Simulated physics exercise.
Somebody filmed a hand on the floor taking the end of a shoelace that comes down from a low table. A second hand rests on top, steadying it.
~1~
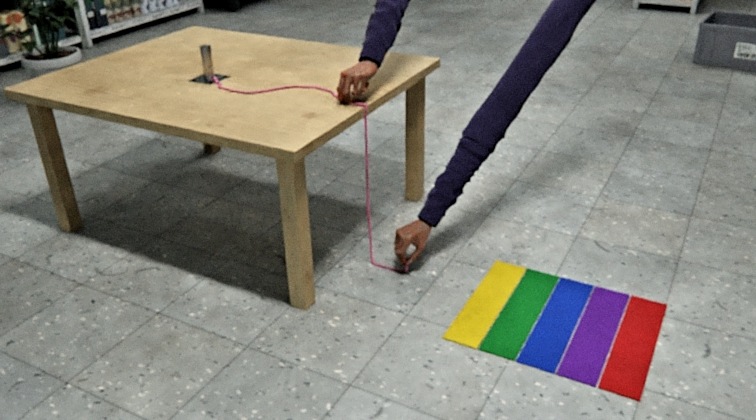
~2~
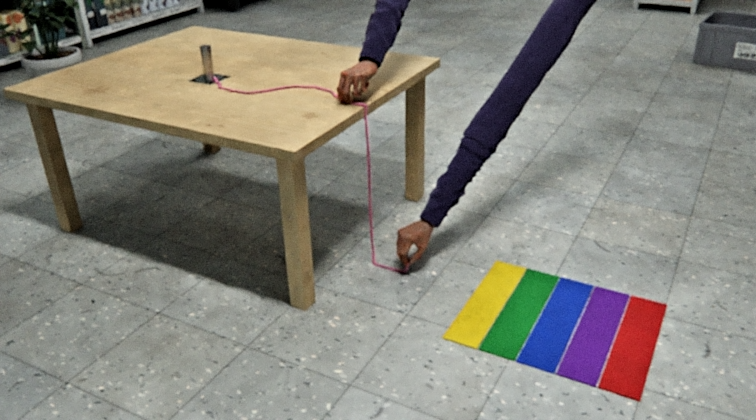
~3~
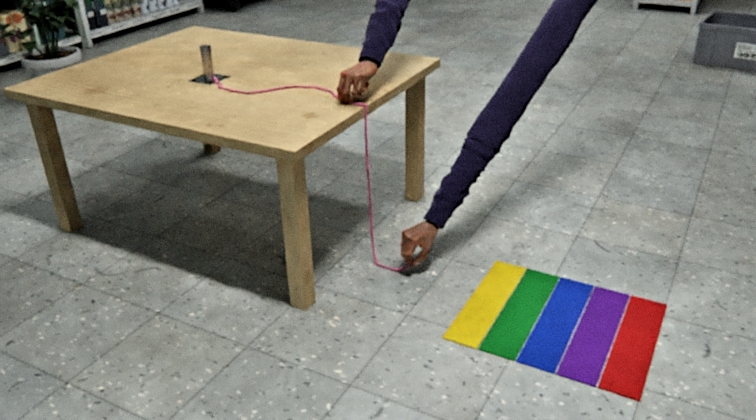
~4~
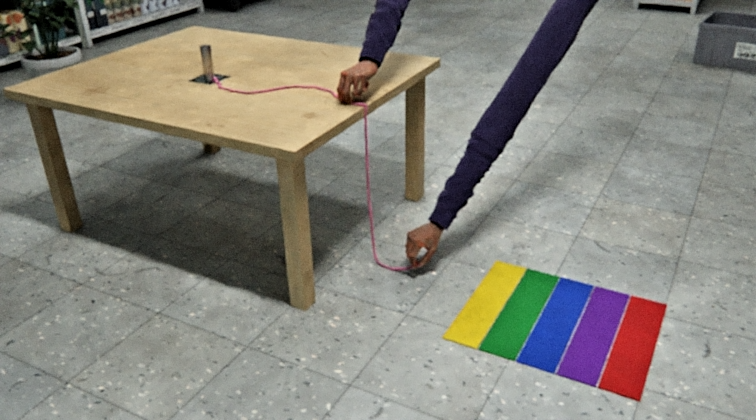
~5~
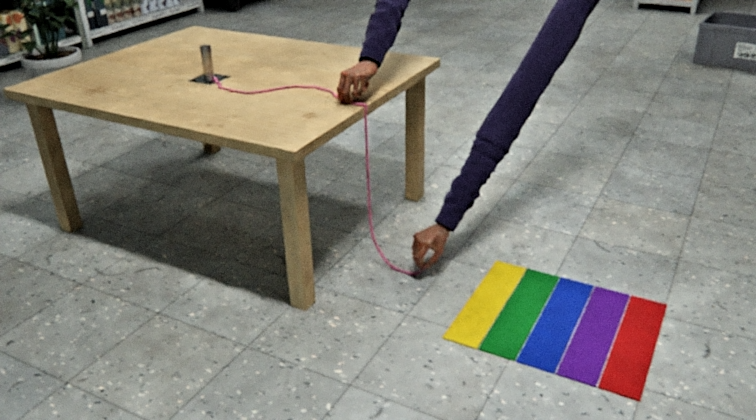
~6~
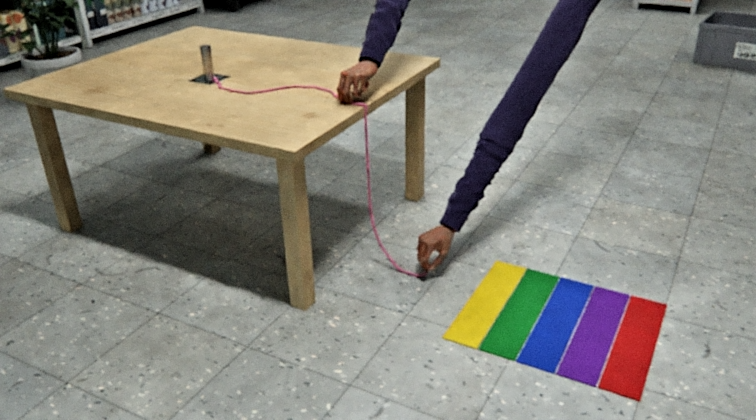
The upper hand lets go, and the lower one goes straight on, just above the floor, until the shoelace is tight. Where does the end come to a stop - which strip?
On the blue strip.
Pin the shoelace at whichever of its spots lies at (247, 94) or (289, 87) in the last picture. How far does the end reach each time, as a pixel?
I'd put it around (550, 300) the first time and around (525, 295) the second.
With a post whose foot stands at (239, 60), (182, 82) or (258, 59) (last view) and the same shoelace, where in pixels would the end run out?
The three places are (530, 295), (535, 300) and (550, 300), in that order.
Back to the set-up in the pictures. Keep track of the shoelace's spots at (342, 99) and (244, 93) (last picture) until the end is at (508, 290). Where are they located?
Positions: (369, 114) for the first, (268, 87) for the second.
Soon after, end near (508, 290); over green.
After that, end near (543, 300); over green.
At the stop, end near (564, 305); over blue. The blue one.
